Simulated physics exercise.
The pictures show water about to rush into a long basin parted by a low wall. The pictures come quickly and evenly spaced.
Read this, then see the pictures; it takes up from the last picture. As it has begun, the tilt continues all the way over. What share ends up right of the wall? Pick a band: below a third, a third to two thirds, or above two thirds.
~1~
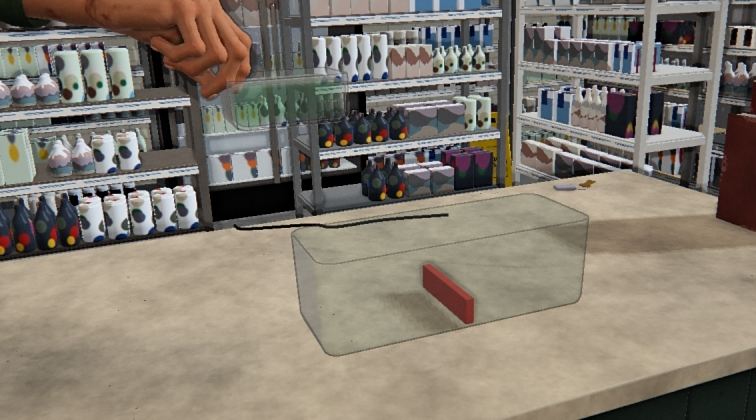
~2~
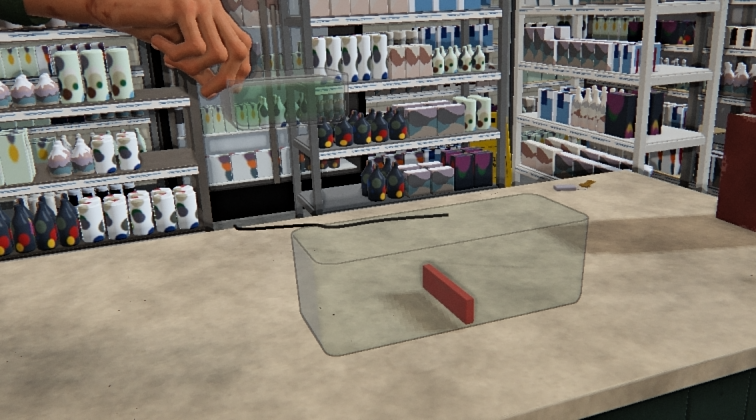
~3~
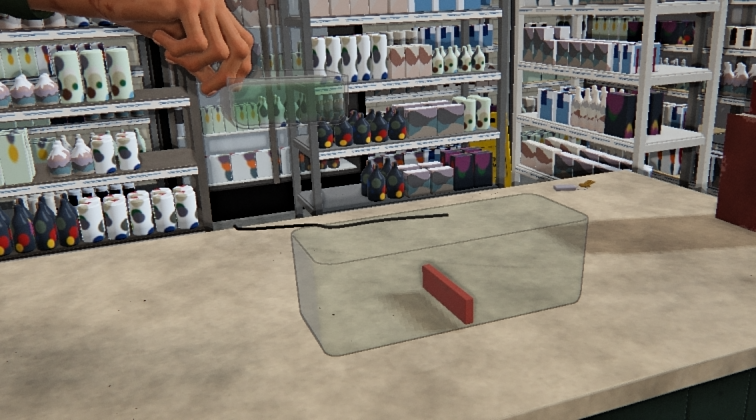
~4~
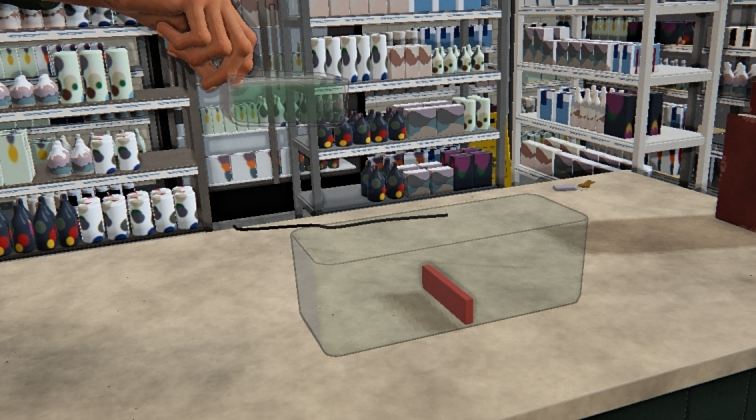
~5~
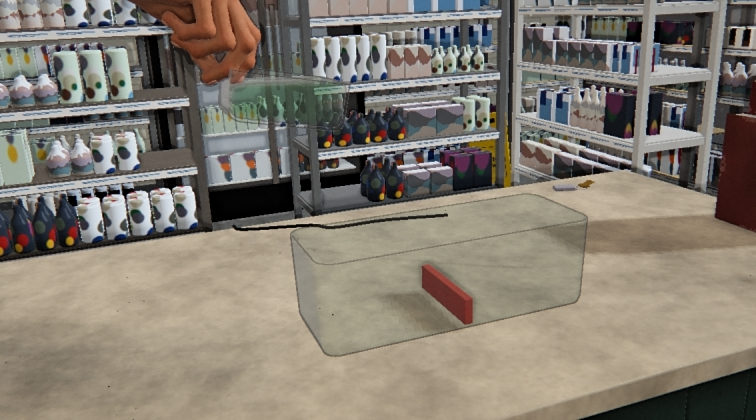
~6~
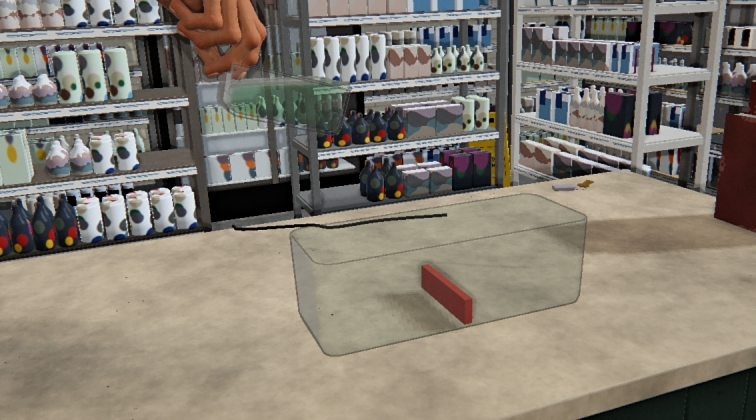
Below a third.
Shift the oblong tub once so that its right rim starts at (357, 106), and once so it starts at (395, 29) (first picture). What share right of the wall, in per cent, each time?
Try one: 5 %; try two: 65 %.
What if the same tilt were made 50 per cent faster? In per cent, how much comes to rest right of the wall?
Roughly 10 percent.
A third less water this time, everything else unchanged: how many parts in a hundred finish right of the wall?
Result: Around 10 per cent.
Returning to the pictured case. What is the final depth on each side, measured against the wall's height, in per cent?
I'd put the left at about 50 and the right at about 0.
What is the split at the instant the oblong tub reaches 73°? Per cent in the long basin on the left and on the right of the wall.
40 percent or so left, 0 percent or so right.
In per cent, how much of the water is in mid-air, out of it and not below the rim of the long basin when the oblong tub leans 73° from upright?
35 %.
A moment on, the oblong tub is tipped part way and 20 per cent is still to pour, 41 is left of the wall and 2 right of it.
Next, the oblong tub is tipped right over and 2 per cent is still to pour, 85 is left of the wall and 7 right of it.
Then the oblong tub is tipped right over and 0 per cent is still to pour, 91 is left of the wall and 7 right of it.
Later the oblong tub is tipped right over and 0 per cent is still to pour, 91 is left of the wall and 7 right of it.
At rest 91 per cent lies left of the wall, 7 right of it and 1 outside.
